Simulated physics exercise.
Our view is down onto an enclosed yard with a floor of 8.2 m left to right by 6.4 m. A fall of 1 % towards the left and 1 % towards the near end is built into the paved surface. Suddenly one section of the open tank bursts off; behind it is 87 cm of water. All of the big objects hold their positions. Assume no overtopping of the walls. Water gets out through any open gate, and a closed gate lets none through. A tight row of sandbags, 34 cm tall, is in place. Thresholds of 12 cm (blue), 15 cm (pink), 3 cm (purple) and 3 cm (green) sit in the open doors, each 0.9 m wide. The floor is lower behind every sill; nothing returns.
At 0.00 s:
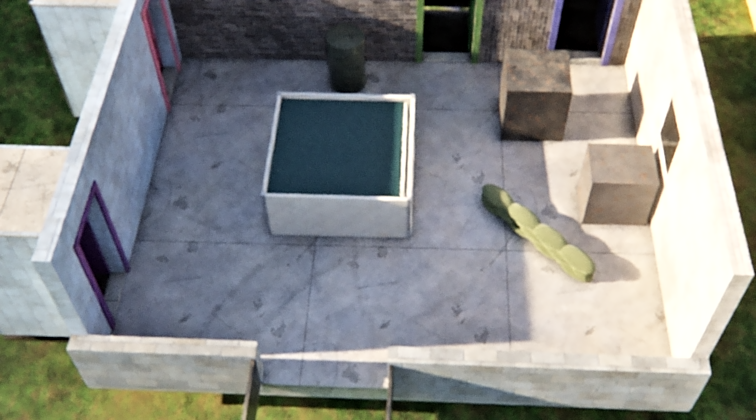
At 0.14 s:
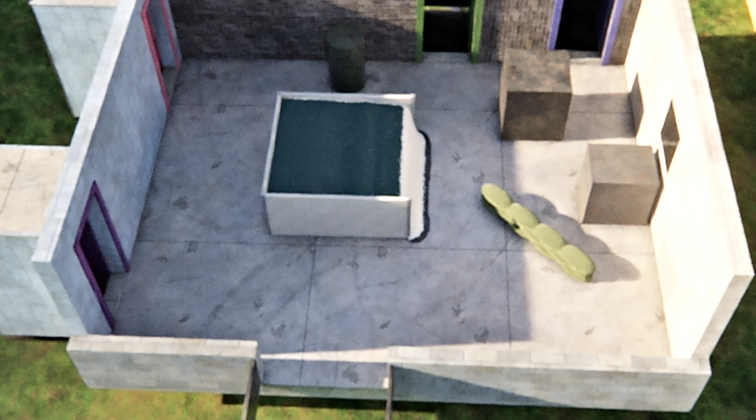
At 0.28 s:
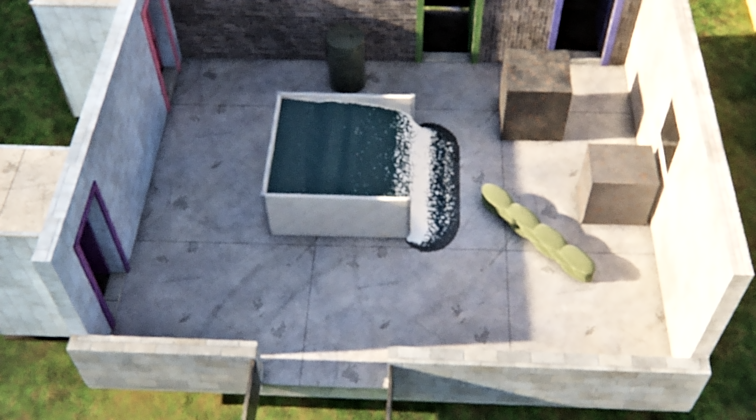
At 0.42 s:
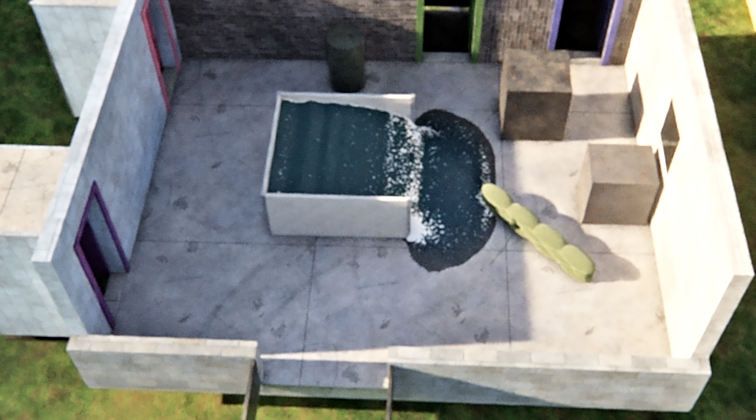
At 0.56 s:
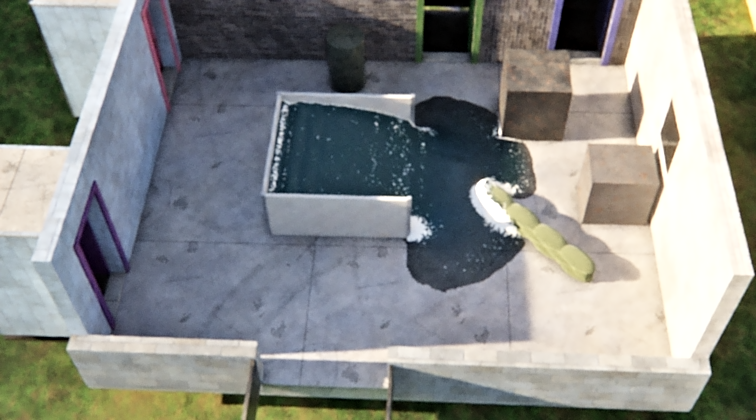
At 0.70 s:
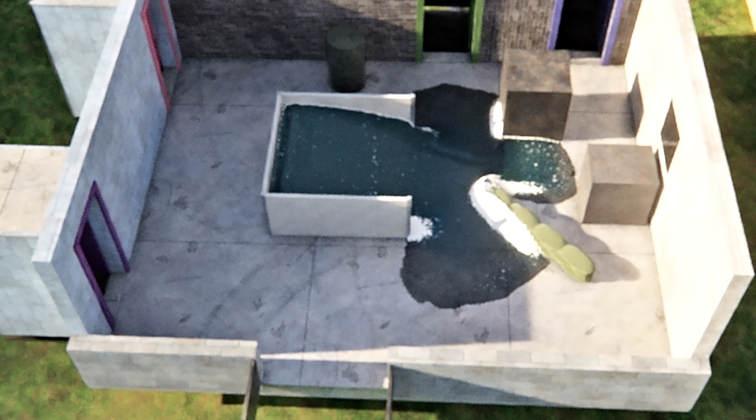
Dark water pours out of the open right side of a square white tank in a walled paved yard, foaming as it spreads across the floor, then reaches a pale green lumpy object and flows around it between gray blocks.
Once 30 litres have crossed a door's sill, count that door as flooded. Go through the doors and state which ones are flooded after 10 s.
Going through them: The blue door counts as flooded; the pink door does not count as flooded; the purple door counts as flooded; the green door counts as flooded.
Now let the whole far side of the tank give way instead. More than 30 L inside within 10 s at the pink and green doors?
Outcome at pink: Exceeded; outcome at green: Exceeded.
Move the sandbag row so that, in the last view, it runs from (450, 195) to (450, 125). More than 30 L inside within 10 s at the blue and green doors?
Blue within the limit, green exceeded.
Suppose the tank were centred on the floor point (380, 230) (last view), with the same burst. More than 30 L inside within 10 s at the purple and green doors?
Relative to the limit, purple is beyond it and green is beyond it.
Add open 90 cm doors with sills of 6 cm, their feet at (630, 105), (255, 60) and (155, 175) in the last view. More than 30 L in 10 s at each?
First doorway gets there, second falls short, third falls short.
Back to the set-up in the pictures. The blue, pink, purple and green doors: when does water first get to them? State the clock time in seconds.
Blue: 1.6 s; pink: 6.0 s; purple: 6.0 s; green: 1.1 s.
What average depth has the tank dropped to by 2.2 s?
26 cm.
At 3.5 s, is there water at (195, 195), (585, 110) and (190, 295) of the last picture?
First spot bone dry, second soaked, third bone dry.
After 1.4 s water covers 30 % of the floor and is deepest (50 cm) near (634, 150); blue door not reached, pink door not reached, purple door not reached, green door 3 cm at the sill, 0 L in.
After 2.2 s water covers 40 % of the floor and is deepest (54 cm) near (637, 167); blue door 14 cm at the sill, 1 L in, pink door not reached, purple door not reached, green door 13 cm at the sill, 17 L in.
After 3.5 s water covers 50 % of the floor and is deepest (34 cm) near (622, 75); blue door 27 cm at the sill, 61 L in, pink door not reached, purple door not reached, green door 12 cm at the sill, 87 L in.
After 6.0 s water covers 80 % of the floor and is deepest (20 cm) near (361, 114); blue door 12 cm at the sill, 136 L in, pink door 2 cm at the sill, 0 L in, purple door not reached, green door 6 cm at the sill, 176 L in.
After 10.0 s water covers 95 % of the floor and is deepest (14 cm) near (145, 206); blue door 5 cm at the sill, 137 L in, pink door 10 cm at the sill, 3 L in, purple door 11 cm at the sill, 80 L in, green door 8 cm at the sill, 258 L in.
